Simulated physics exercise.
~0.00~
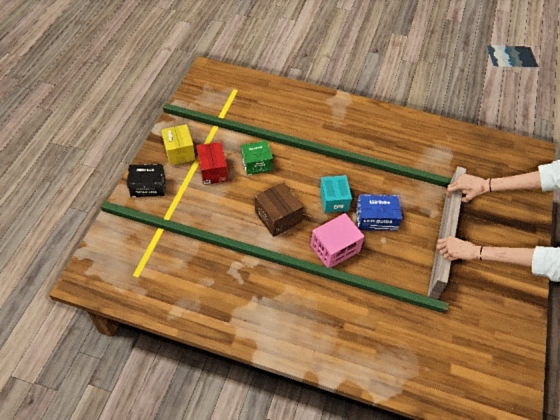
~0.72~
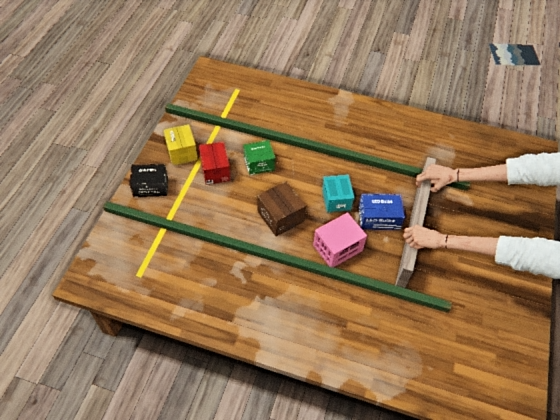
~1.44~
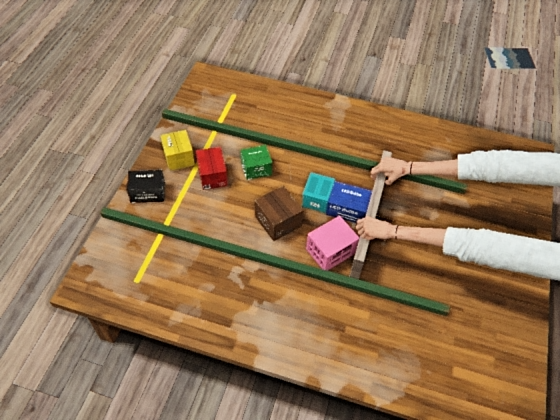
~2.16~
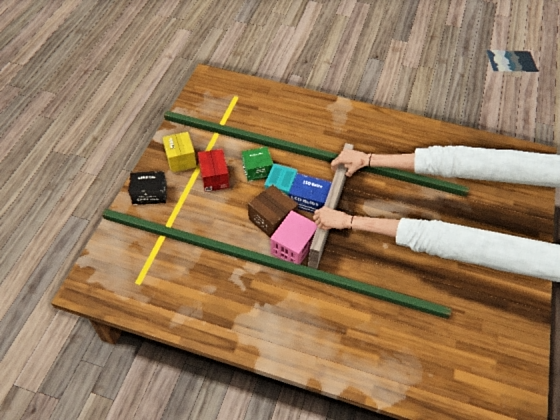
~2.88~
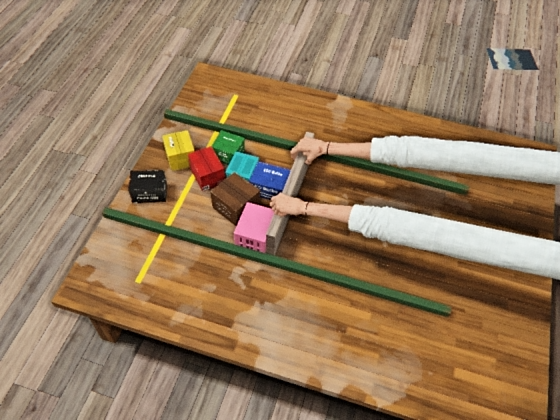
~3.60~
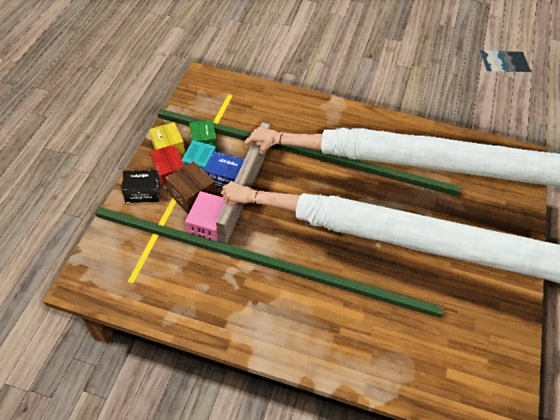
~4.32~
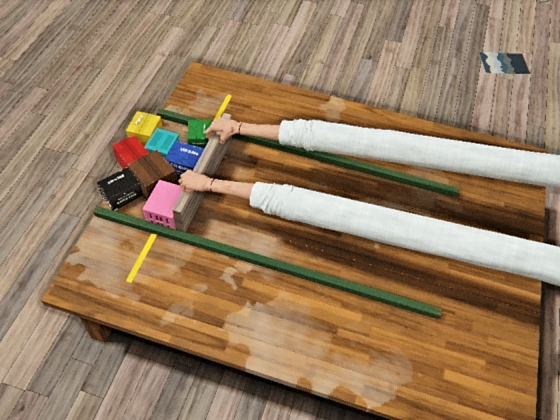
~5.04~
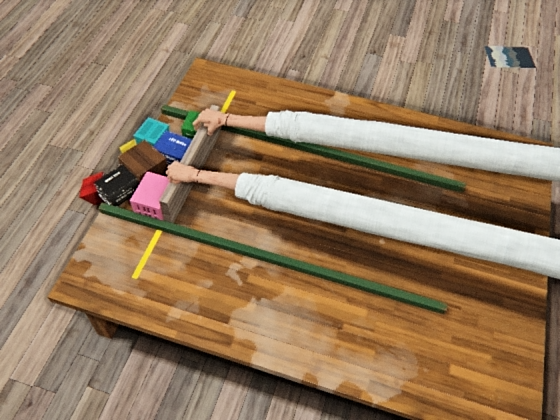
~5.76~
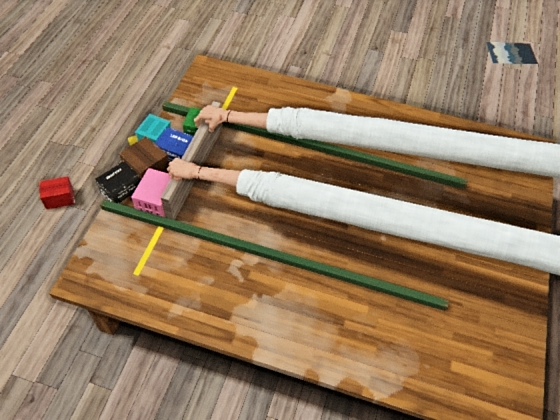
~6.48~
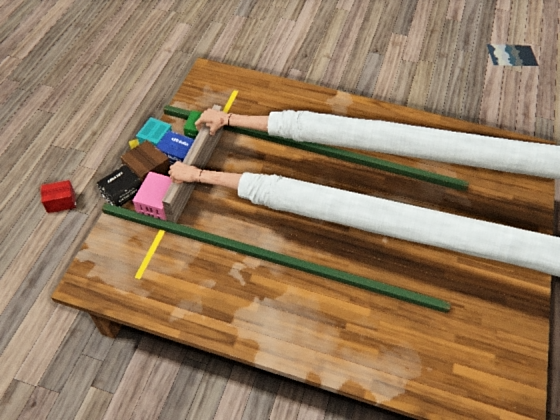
In this clip, two hands push a plank leftward along a wooden platform between green rails, gathering colourful boxes into a cluster and shoving them past a yellow tape line. The plank stops near the line, with the red box lying on the floor and the yellow one off the end.
